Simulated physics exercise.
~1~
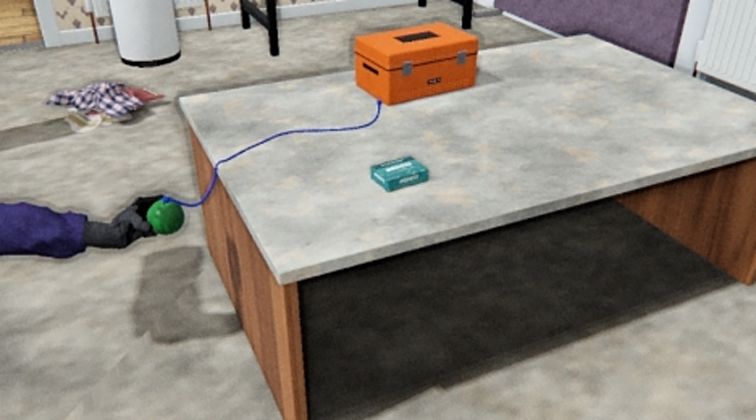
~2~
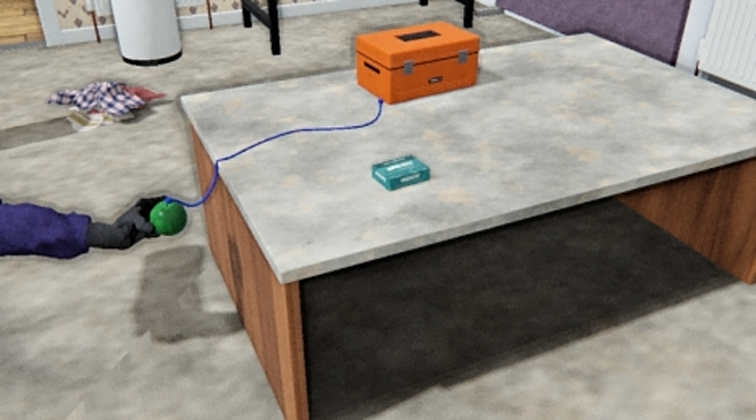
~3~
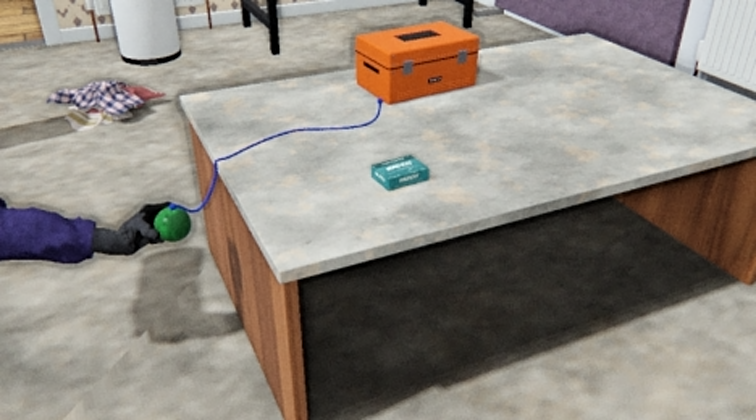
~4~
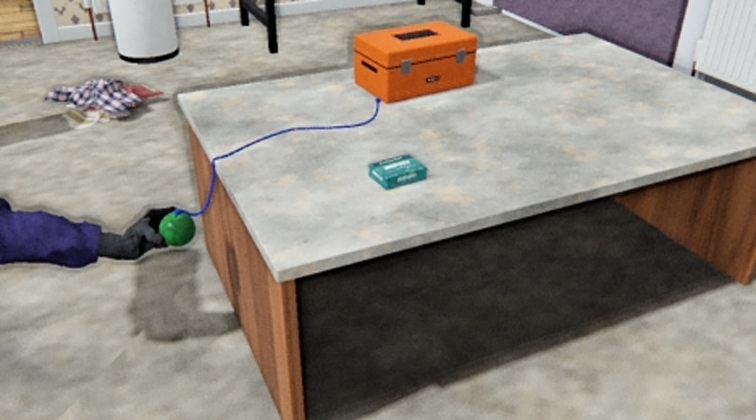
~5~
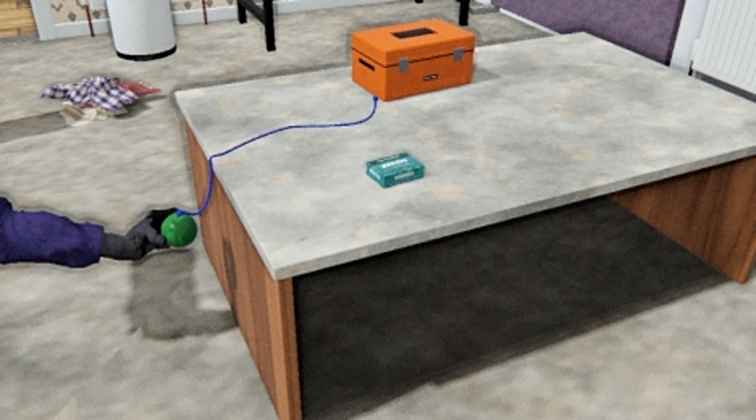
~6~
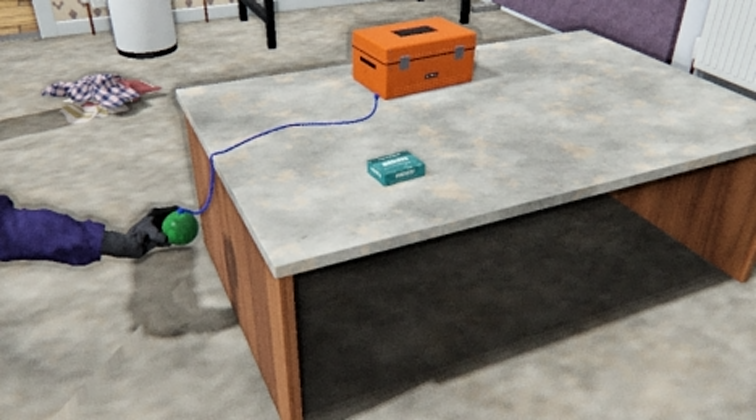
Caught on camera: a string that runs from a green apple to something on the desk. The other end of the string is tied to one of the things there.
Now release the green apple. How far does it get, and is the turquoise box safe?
The green apple stays suspended; the turquoise box stays put.
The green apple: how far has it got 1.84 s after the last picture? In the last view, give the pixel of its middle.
It is somewhere near (222, 250).
Then, 0.80 s on from there, apple off the ground near (224, 249); toolbox in place; box in place.
Then, 1.84 s on from there, apple off the ground near (222, 250); toolbox in place; box in place.
In the end, apple off the ground near (263, 229); toolbox in place; box in place. The green apple ends up dangling and the turquoise box keeps its place.
